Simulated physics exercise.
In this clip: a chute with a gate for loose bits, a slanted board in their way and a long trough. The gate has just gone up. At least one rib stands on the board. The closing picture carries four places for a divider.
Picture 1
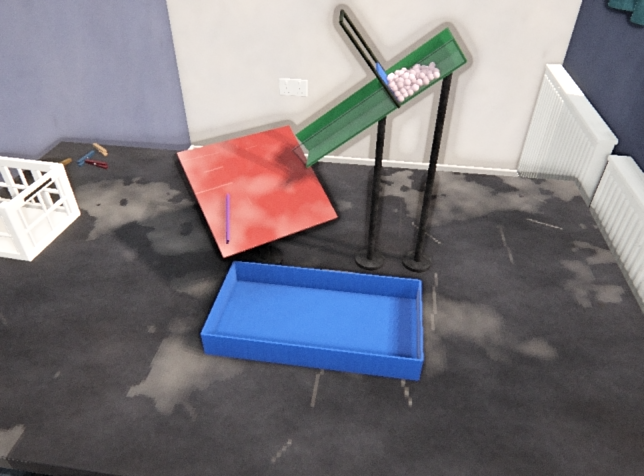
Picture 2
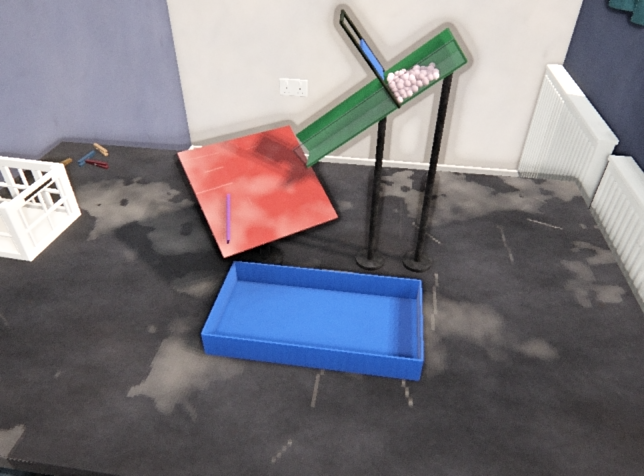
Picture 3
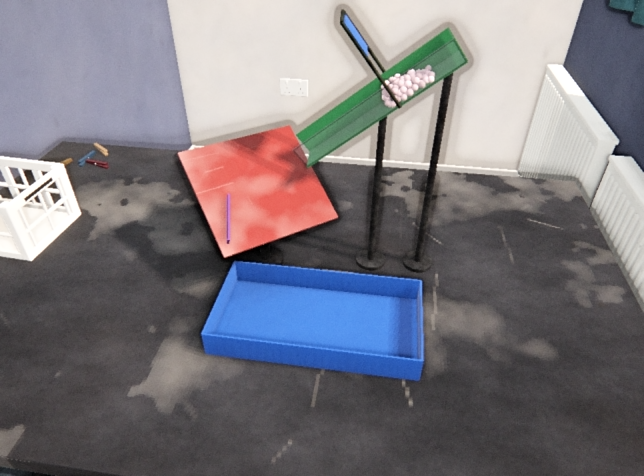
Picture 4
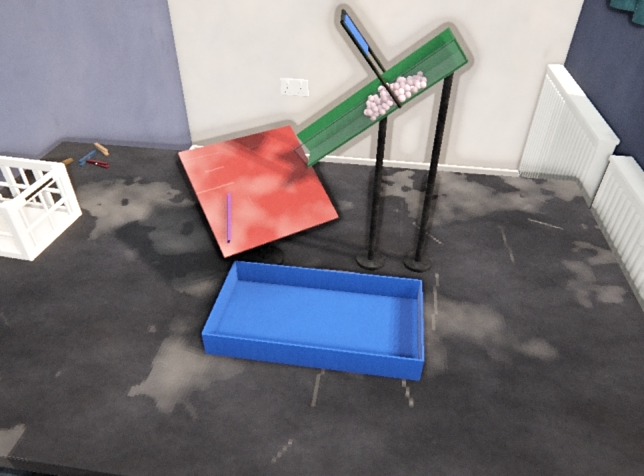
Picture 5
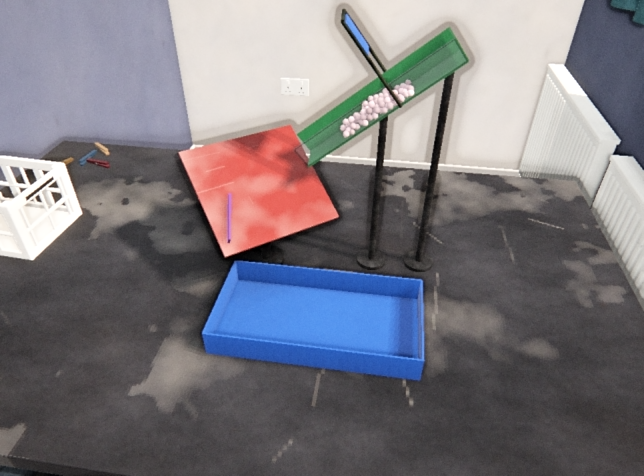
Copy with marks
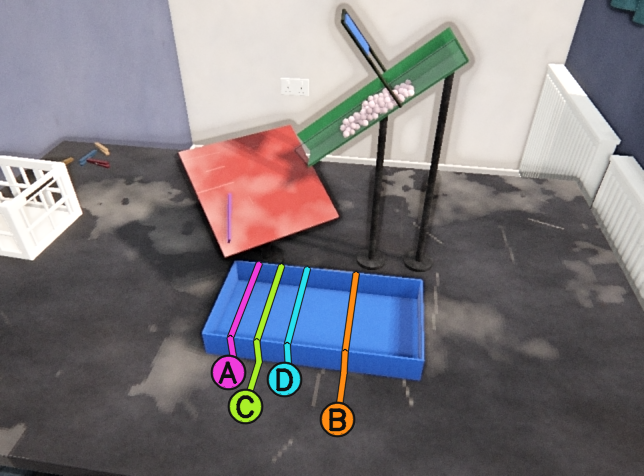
We see a blue gate slide up on a green sloping chute above a tilted red board and an empty blue trough, then a cluster of small pale pink beads slides down leftward, spreading out along the chute.
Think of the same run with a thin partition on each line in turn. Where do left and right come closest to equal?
C beats the others.
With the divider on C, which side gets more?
Left.
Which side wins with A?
Right.
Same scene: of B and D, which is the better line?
That would be D.
On the marked copy, line A crosses the front rim at (230, 337); line B crosses the front rim at (345, 351); line C crosses the front rim at (257, 340); line D crosses the front rim at (287, 344).
Choosing A, of what is caught, a small share on the left of the divider, the bulk on the right.
Choosing B, of what is caught, all but a few on the left of the divider, only a few on the right.
Choosing C, of what is caught, close to two thirds on the left of the divider, close to a third on the right.
Choosing D, of what is caught, the bulk on the left of the divider, close to a quarter on the right.
